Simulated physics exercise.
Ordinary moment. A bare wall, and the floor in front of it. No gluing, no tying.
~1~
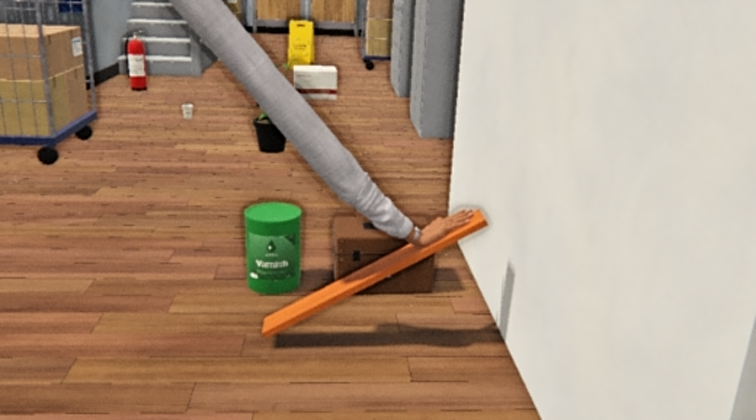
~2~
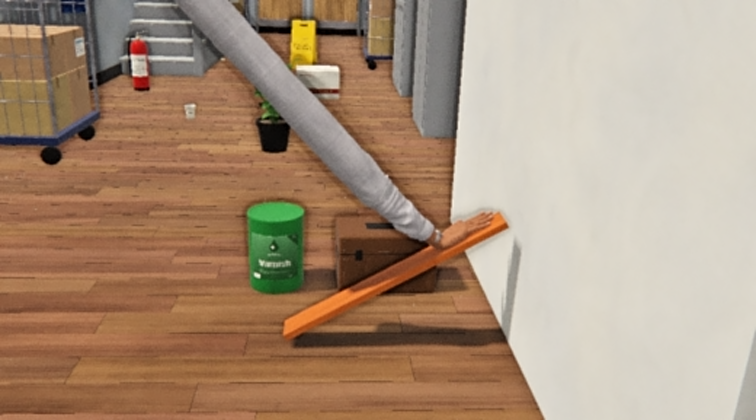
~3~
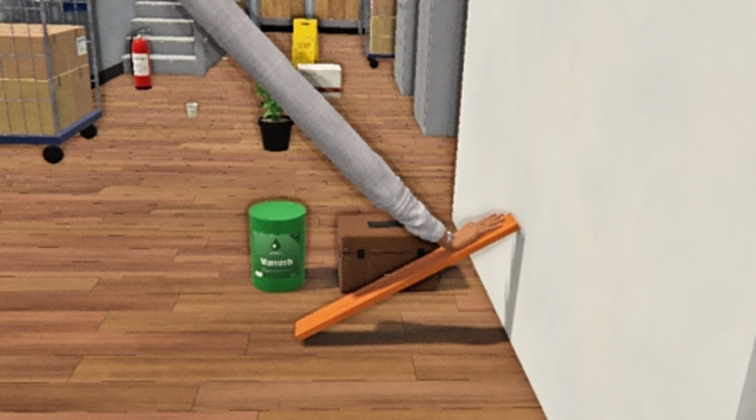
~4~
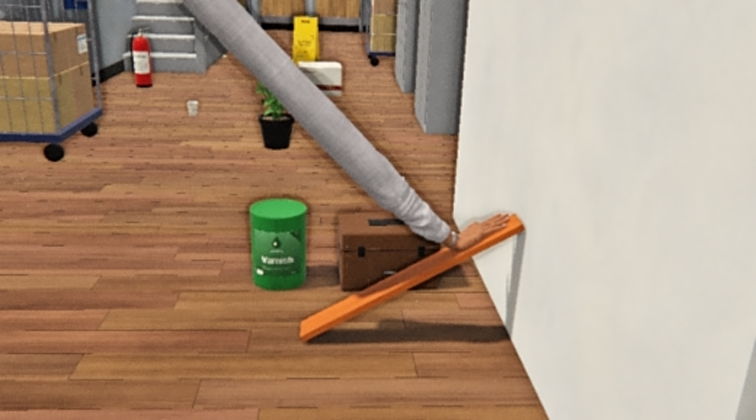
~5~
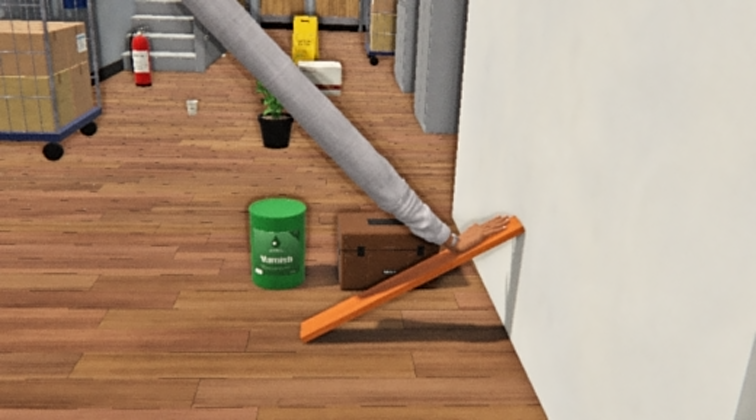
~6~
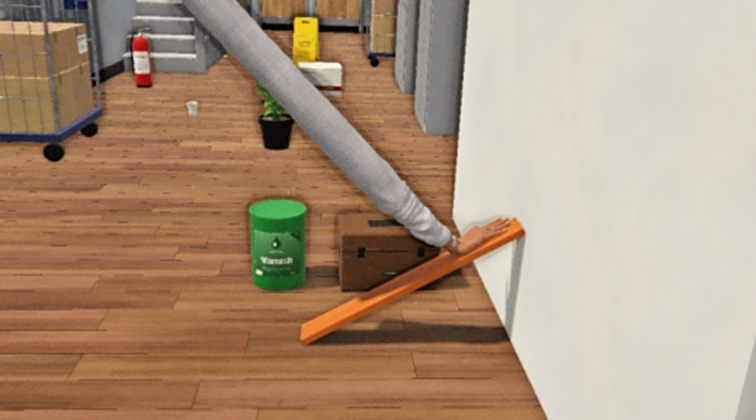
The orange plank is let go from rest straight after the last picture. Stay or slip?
It sinks.
Then, 0.40 s on from there, orange plank 10° lower than it was left near (400, 299).
Then, 0.50 s on from there, orange plank 21° lower than it was left near (393, 319).
Then, 0.60 s on from there, orange plank 29° lower than it was left near (390, 332).
In the end, moved from the start, orange plank; the other 2 unmoved. At the end, from the last picture's camera, orange plank near (390, 335). The plank gives way.
